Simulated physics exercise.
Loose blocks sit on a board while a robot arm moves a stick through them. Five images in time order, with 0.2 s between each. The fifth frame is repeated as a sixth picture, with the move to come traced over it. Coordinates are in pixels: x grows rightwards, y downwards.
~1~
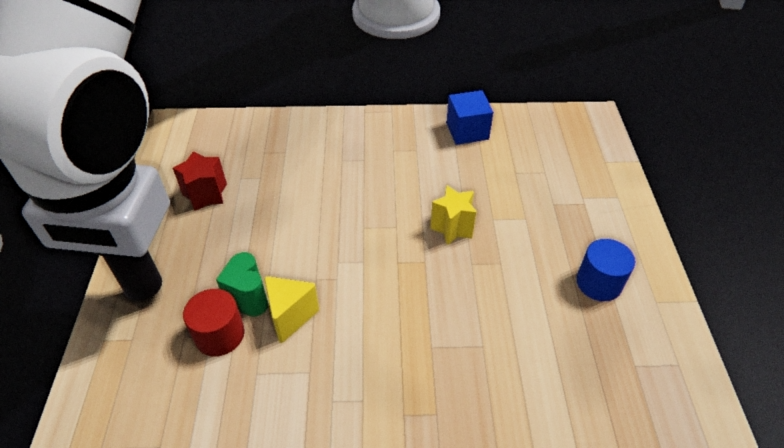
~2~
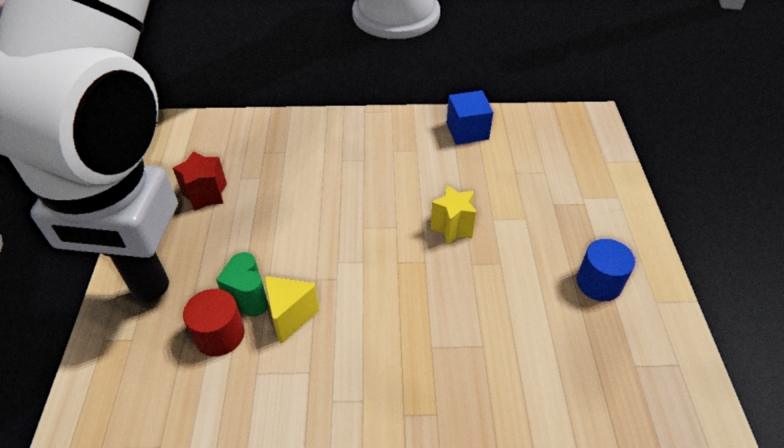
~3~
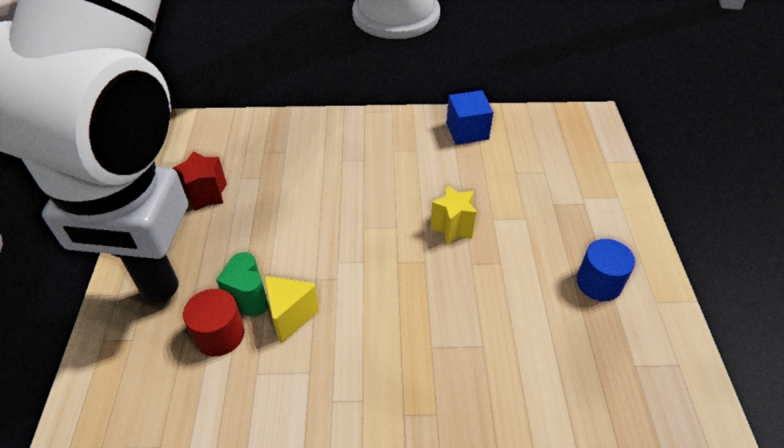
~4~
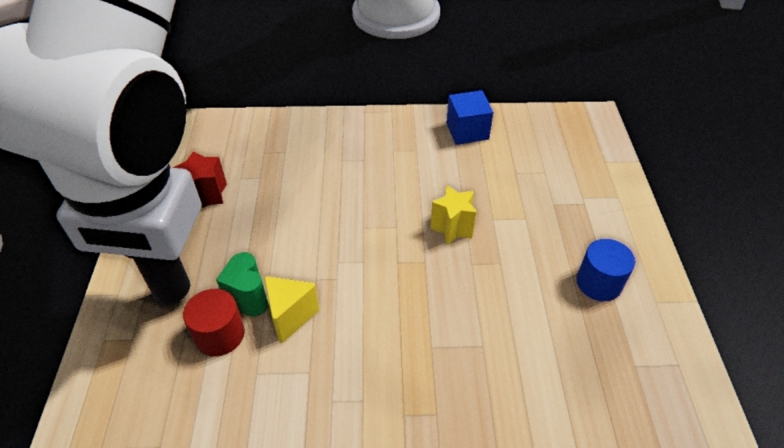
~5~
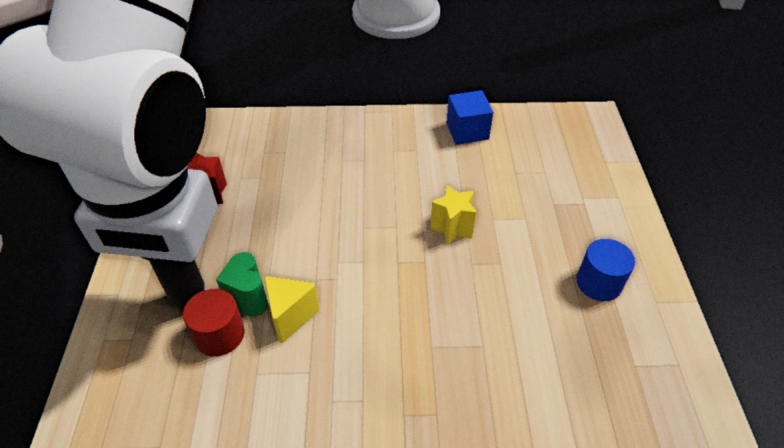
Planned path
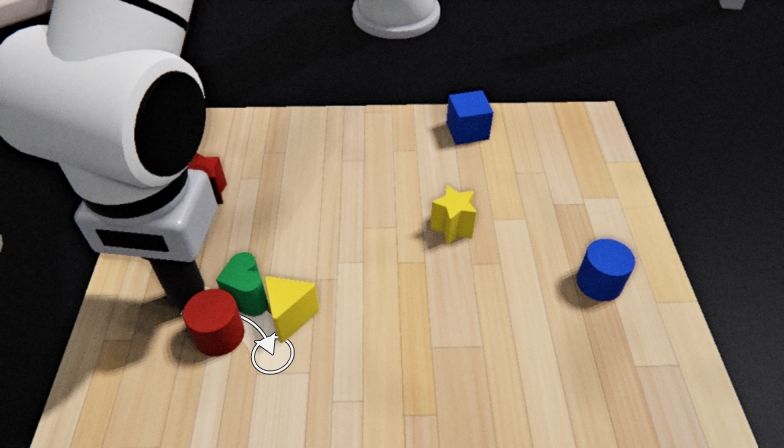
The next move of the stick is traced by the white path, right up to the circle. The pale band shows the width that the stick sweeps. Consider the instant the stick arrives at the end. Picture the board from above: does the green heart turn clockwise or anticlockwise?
Short answer: Counterclockwise.
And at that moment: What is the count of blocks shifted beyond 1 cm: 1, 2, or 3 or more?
Count: 3 or more.
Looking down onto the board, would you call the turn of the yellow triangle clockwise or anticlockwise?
Viewed from above, clockwise.
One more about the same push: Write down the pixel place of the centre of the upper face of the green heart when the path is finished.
If I read the scene right, the answer is (268, 270).
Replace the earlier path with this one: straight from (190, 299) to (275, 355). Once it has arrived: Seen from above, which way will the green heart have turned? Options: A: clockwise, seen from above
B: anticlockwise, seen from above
That would be B.
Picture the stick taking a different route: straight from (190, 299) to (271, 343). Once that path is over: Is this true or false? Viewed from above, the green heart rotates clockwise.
This is false.
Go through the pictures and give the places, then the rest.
In the first picture, stick's lower end (144, 286); red circular block (209, 310); green heart (240, 272); yellow triangle (285, 292).
In the second picture, stick (151, 287); blocks still.
In the third picture, stick (160, 288); blocks still.
In the fourth picture, stick (172, 289); blocks still.
In the fifth picture, stick (186, 290); red circular block (209, 310); green heart (240, 272); yellow triangle (285, 292).
Drawn move, from (190, 299) by way of (224, 310) and (255, 325) to (273, 354).
What follows on the original path. One third of the way, stick (221, 302); red circular block (221, 322); green heart (255, 270), turned 25° anticlockwise; yellow triangle (292, 291), turned 25° clockwise.
Two thirds of the way, stick (253, 317); red circular block (234, 341); green heart (268, 270), turned 75° anticlockwise; yellow triangle (296, 289), turned 45° clockwise.
At the end, stick (270, 346); red circular block (233, 367); green heart (268, 270), turned 75° anticlockwise; yellow triangle (303, 292), turned 20° clockwise.
